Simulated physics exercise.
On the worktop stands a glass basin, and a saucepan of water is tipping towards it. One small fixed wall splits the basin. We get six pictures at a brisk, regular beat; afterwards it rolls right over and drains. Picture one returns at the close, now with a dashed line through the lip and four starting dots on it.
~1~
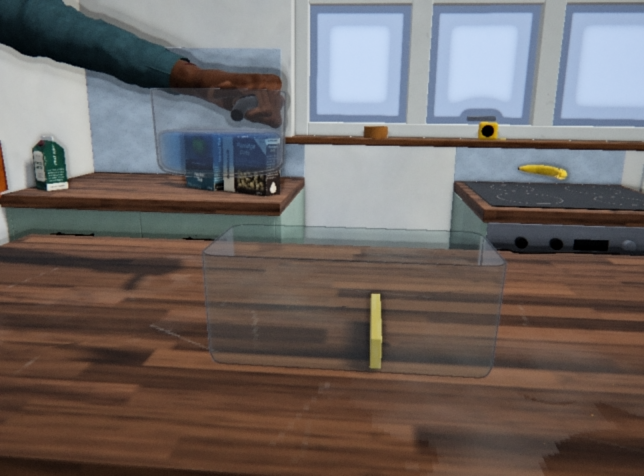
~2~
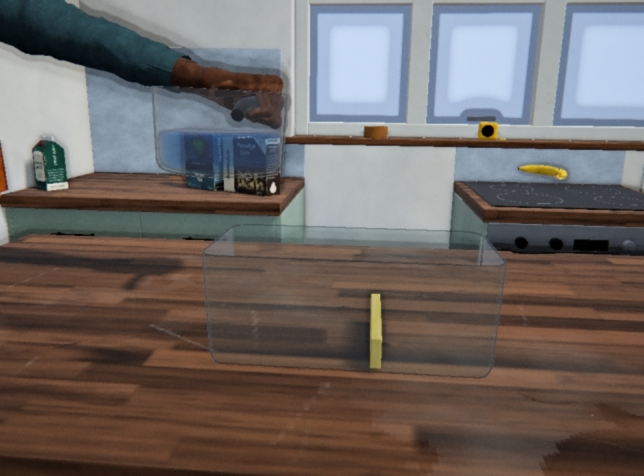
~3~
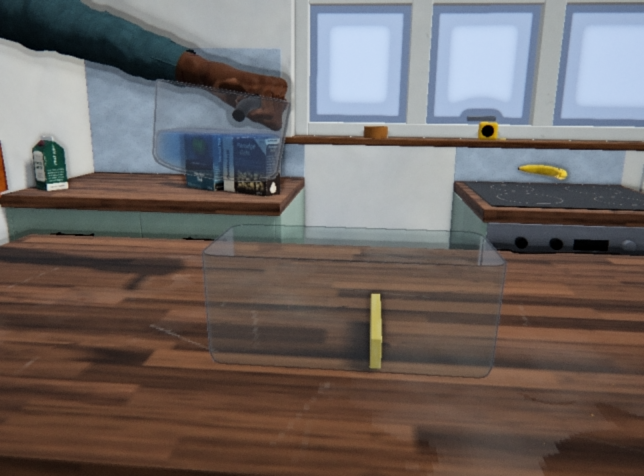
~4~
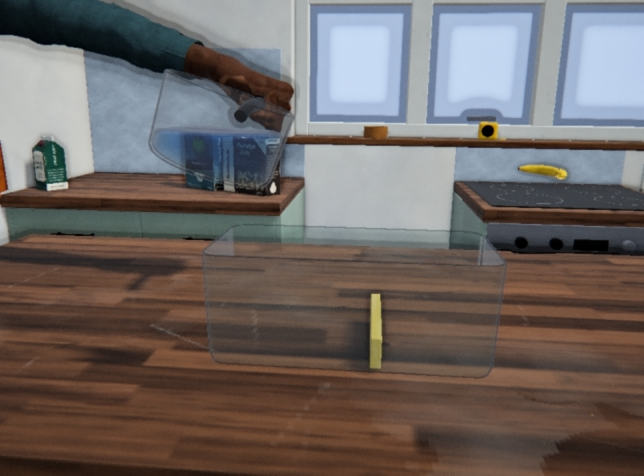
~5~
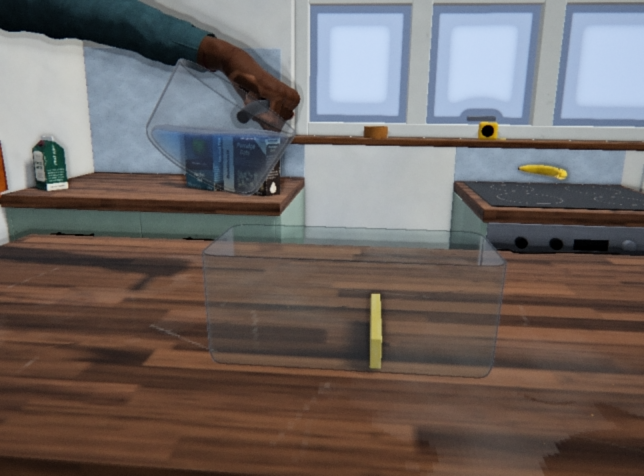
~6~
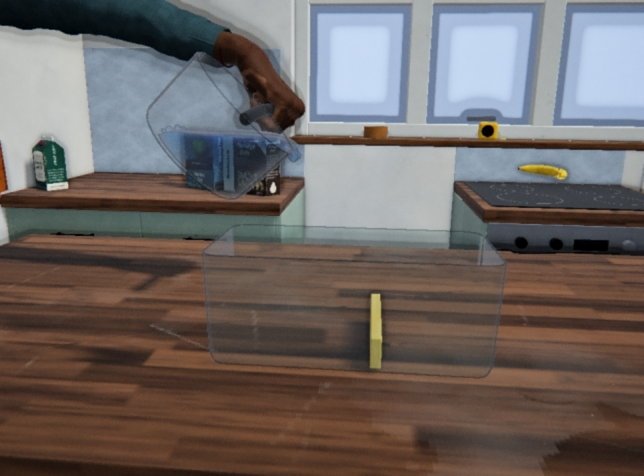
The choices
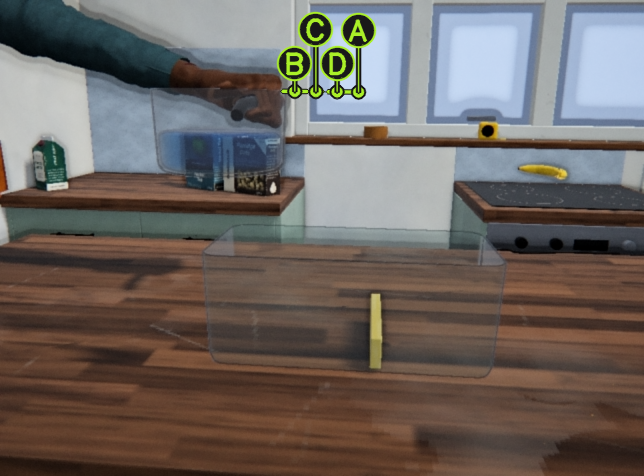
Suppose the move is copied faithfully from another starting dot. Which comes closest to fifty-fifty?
Use place D.
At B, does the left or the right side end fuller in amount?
The left side.
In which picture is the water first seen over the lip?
In picture 6.
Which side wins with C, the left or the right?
More ends on the left.
On the marked copy, A at (358, 92); B at (294, 91); C at (315, 91); D at (337, 91).
With A, about 16 % ends left of the wall and 83 % right of it.
With B, about 94 % ends left of the wall and 5 % right of it.
With C, about 80 % ends left of the wall and 20 % right of it.
With D, about 48 % ends left of the wall and 51 % right of it.
